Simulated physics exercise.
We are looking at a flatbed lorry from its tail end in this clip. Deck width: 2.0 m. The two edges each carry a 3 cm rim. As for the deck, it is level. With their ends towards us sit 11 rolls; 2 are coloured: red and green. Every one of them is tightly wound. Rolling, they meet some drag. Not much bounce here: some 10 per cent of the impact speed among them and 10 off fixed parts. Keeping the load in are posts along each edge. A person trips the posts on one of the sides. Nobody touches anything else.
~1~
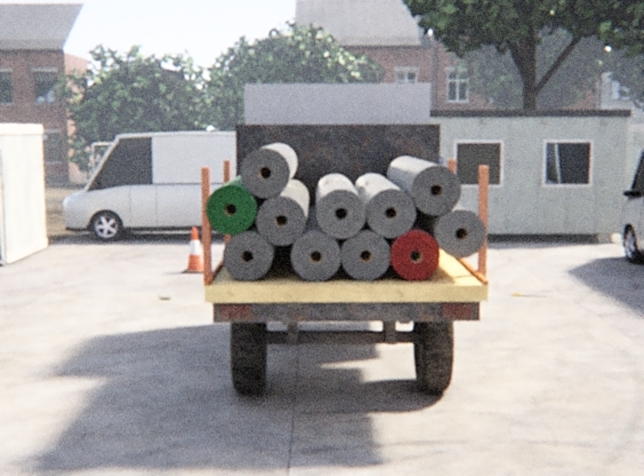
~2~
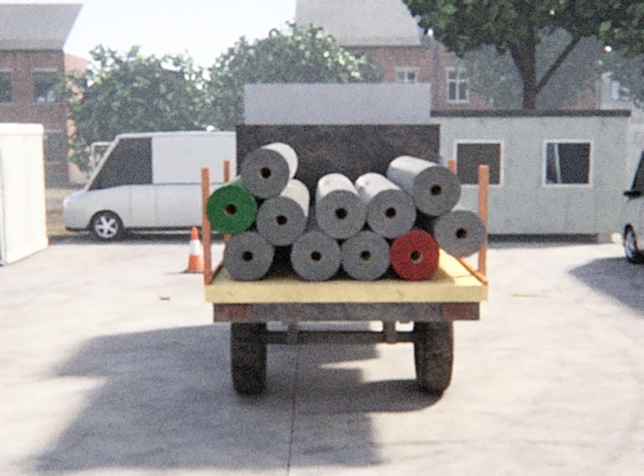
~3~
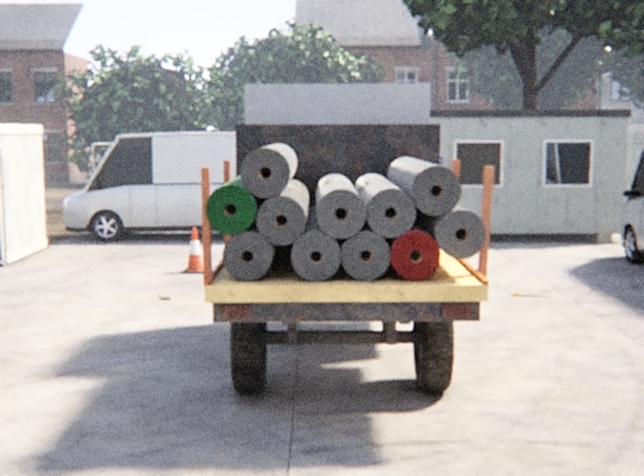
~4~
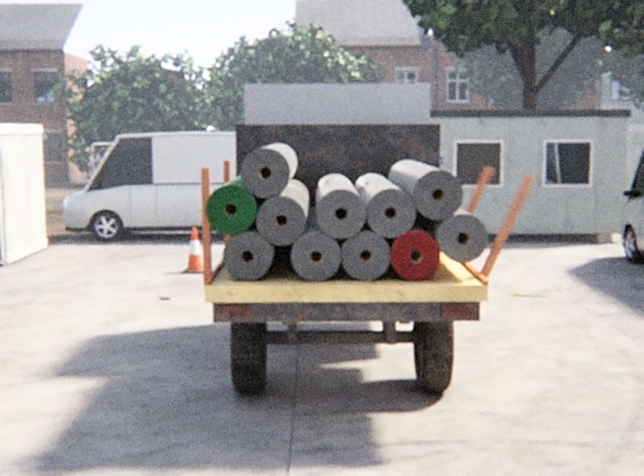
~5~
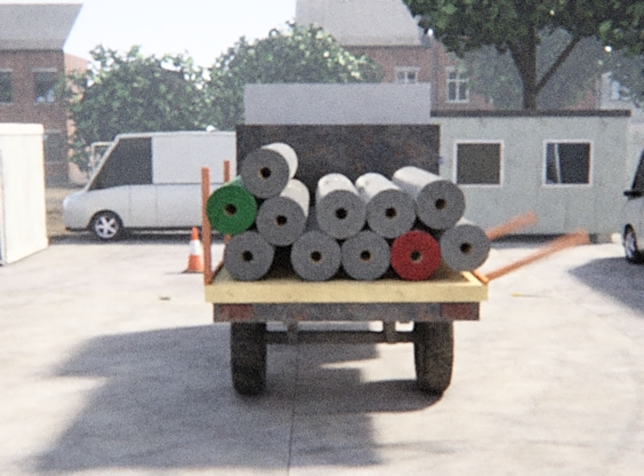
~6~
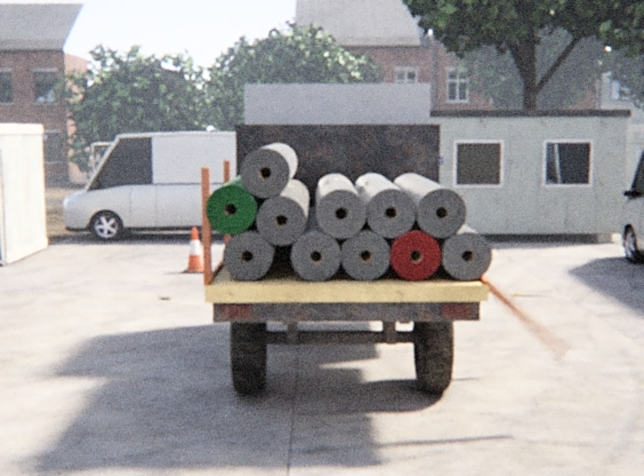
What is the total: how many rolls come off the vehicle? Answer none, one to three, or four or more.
The answer is none.
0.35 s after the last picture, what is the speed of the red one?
About 0.0 m/s.
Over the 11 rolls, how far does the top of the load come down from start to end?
It sits roughly 0 cm lower at the end.
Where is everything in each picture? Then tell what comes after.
Red at (416, 256), green at (231, 210); sides still shut; the deck is level; 4 of the 11 make up the bottom layer, in the first frame.
Red at (416, 256), green at (231, 210); both sides upright, in the second frame.
Red at (416, 256), green at (231, 210); both sides upright, in the third frame.
Red at (416, 256), green at (231, 210); right posts out by 25°, tip at (529, 181), in the fourth frame.
Red at (416, 256), green at (231, 210); right posts out by 65°, tip at (583, 238), in the fifth frame.
Red at (416, 256), green at (231, 210); right posts out by 130°, tip at (560, 350), in the sixth frame.
Then, 0.3 s after the last picture, red is on the deck, 50 cm from the right edge; green is up on others, 20 cm from the left edge; 0 gone from the deck.
At rest (0.8 s after the last picture), red is on the deck, 50 cm from the right edge; green is up on others, 20 cm from the left edge; 0 gone from the deck.
